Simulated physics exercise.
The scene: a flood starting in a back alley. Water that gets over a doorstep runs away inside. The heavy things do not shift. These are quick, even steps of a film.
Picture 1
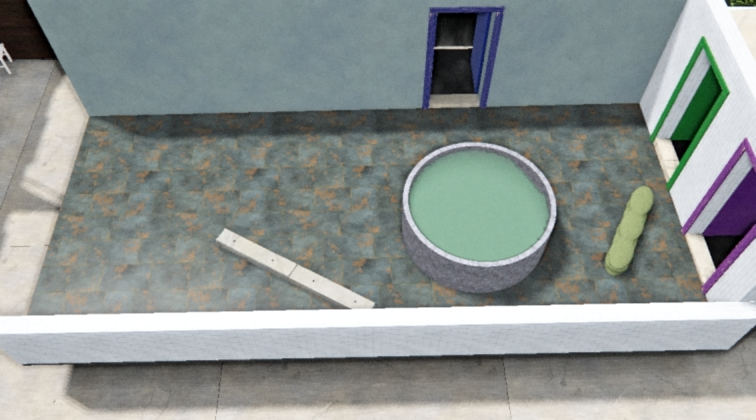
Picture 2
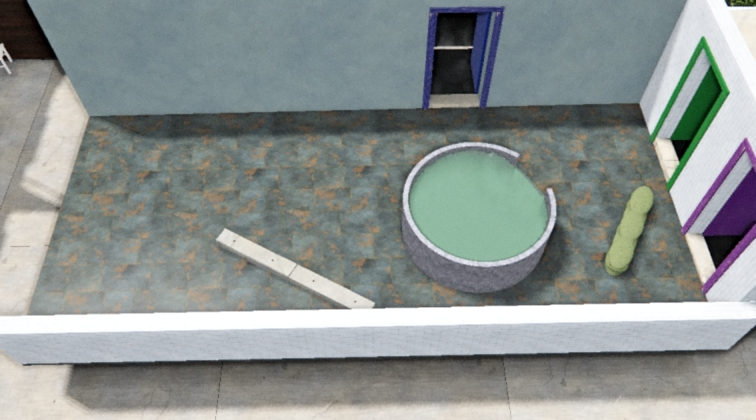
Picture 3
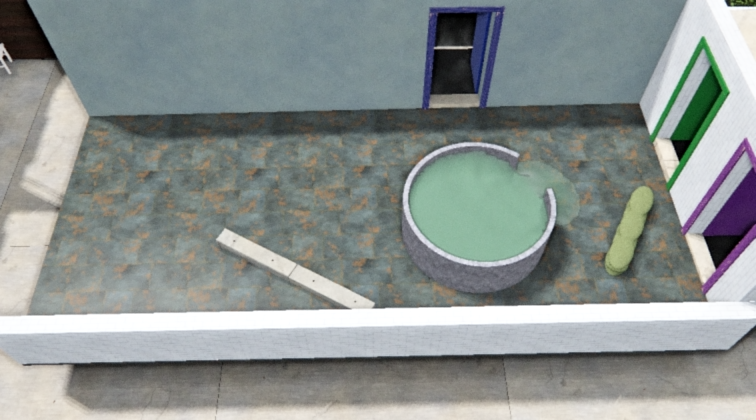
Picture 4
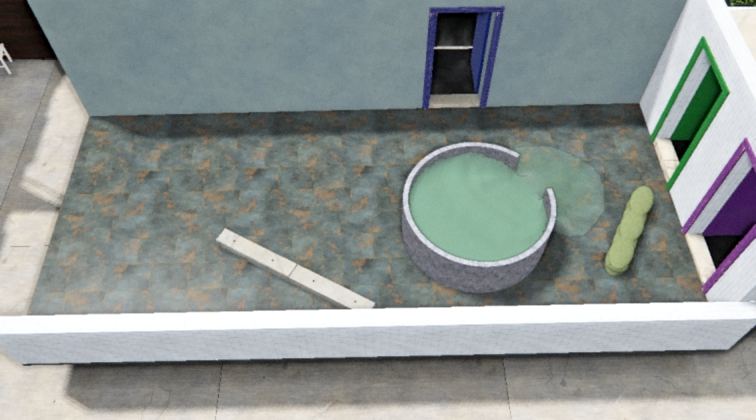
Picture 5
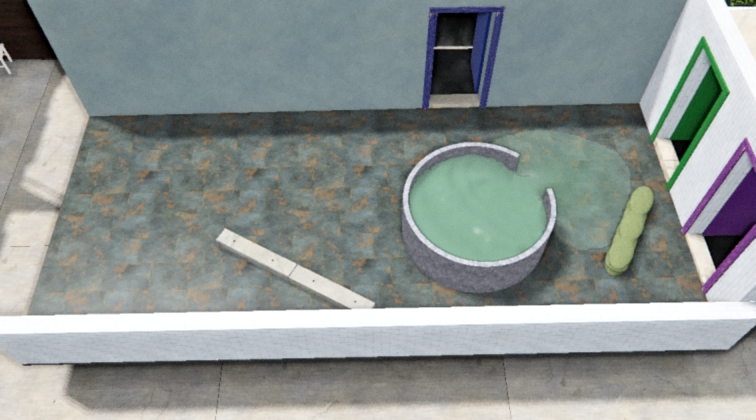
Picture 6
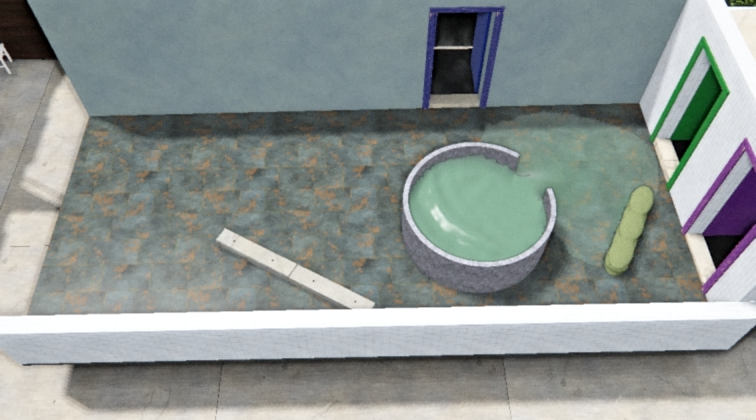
To begin with, still green water fills a round stone tank in a walled, tiled yard. A gap opens in the tank's upper right rim, and water pours out through it, spreading rightward in a thin, widening sheet across the tiles toward the green-framed doorway, while the surface inside ripples.
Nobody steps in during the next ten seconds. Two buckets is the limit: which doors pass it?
The green door lets in a lot; the purple door admits no more than that; the blue door admits no more than that.
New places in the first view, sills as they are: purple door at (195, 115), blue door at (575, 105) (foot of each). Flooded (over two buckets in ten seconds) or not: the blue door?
My reading: Blue door goes over.
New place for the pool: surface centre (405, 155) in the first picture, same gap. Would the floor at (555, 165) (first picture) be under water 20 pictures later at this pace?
At that place: Wet.
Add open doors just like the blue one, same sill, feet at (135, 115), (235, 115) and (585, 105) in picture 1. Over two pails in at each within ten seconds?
As listed: Is under, is under, goes over.
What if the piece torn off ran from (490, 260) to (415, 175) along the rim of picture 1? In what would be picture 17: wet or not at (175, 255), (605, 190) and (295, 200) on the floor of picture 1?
As listed: Awash, clear, awash.
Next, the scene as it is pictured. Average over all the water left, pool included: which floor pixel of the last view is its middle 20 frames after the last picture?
Roughly at (528, 196).
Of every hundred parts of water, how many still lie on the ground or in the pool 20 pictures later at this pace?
About 92 per cent.
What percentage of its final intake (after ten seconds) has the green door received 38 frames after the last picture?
Roughly 95 per cent.
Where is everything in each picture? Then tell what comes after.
The first picture shows still water in the round tank at (479, 203).
In the second picture, the front is at a hidden place, out from the gap at (528, 193).
In the third picture, the front is at (563, 178), out from the gap at (528, 193).
In the fourth picture, water pours out at (528, 194) and has run to (590, 169).
In the fifth picture, the front is at (621, 162), out from the gap at (528, 193).
In the sixth picture, the front is at (640, 143), out from the gap at (528, 193).
A moment on, water covers 15 % of the floor; the green door under two buckets in, the purple door not reached, the blue door not reached.
Next, water covers 20 % of the floor; the green door far over two buckets in, the purple door wet at the sill, nothing in, the blue door wet at the sill, nothing in.
Then, water covers 30 % of the floor; the green door far over two buckets in, the purple door wet at the sill, nothing in, the blue door wet at the sill, nothing in.
Later, water covers 55 % of the floor; the green door far over two buckets in, the purple door wet at the sill, nothing in, the blue door wet at the sill, nothing in.
In the end, water covers 90 % of the floor; the green door far over two buckets in, the purple door wet at the sill, nothing in, the blue door wet at the sill, nothing in.
